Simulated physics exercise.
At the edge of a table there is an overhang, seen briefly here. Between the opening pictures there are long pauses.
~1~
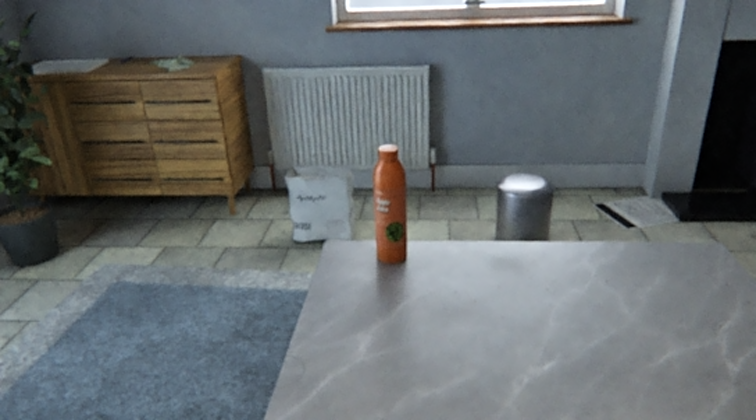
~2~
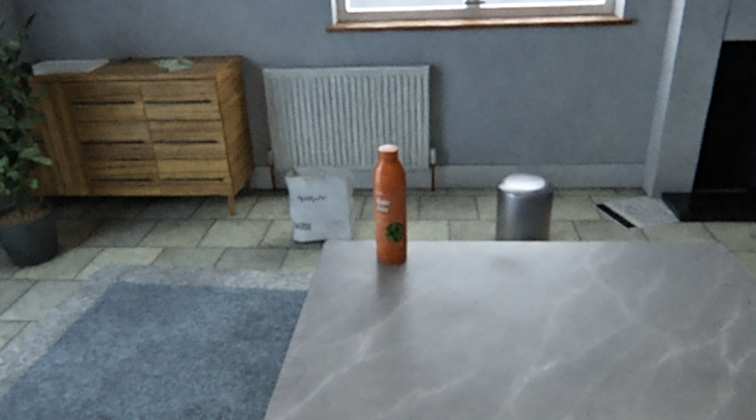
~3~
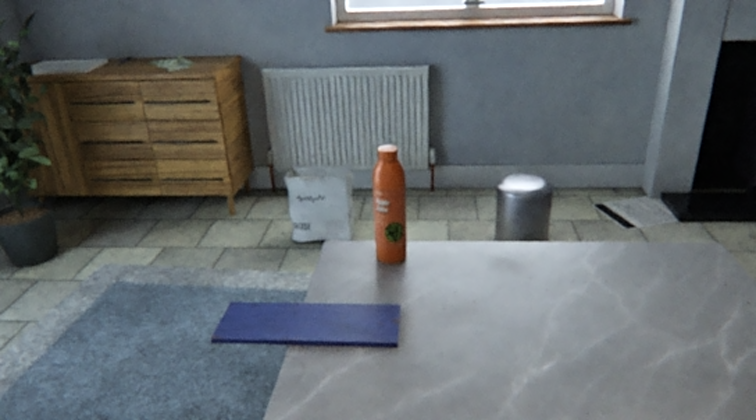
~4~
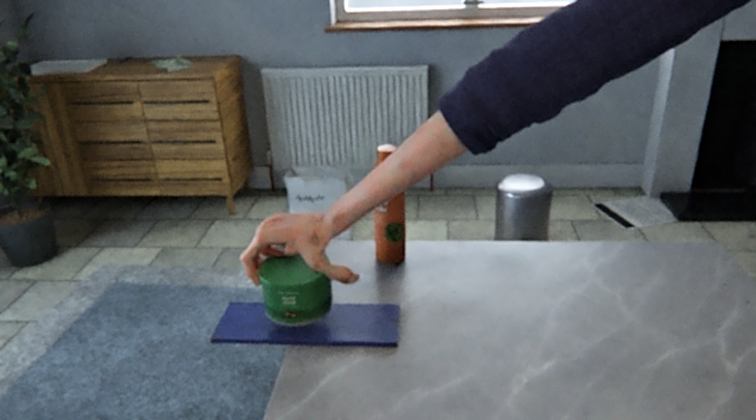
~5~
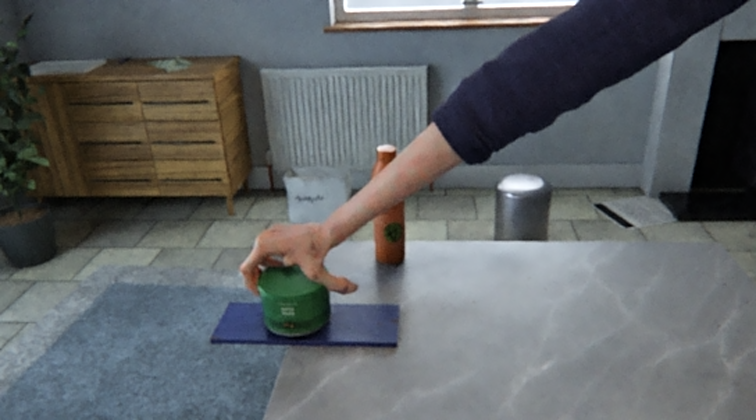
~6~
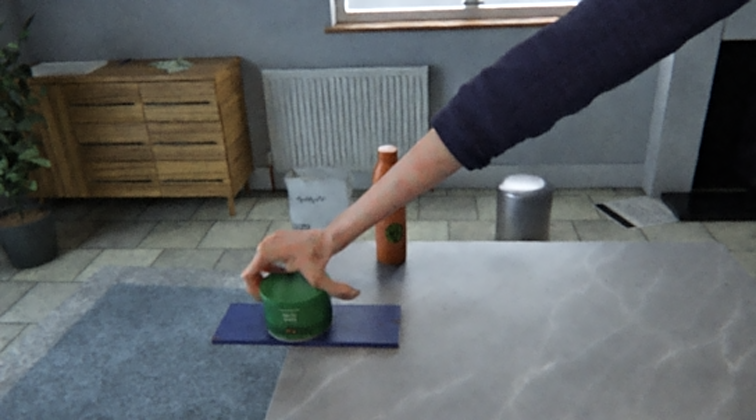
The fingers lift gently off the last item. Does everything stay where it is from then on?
I expect the balance to last.
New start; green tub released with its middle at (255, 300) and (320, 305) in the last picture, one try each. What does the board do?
Topples, then stays put.
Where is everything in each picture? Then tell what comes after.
In the first frame, the last thing is not in view yet.
In the second frame, the last thing is not in view yet.
In the third frame, the last thing is not in view yet; blue board (309, 323).
The fourth frame shows on its way; green tub (297, 286); blue board (309, 323).
The fifth frame shows on its way; green tub (296, 296); blue board (308, 324).
The sixth frame shows in place under the hand; green tub (298, 303); blue board (310, 324).
Then, 0.80 s on from there, no change.
Then, 1.70 s on from there, green tub resting near (298, 303).
In the end, all 3 unmoved. At the end, from the last picture's camera, green tub near (298, 303). The board stays on the table.
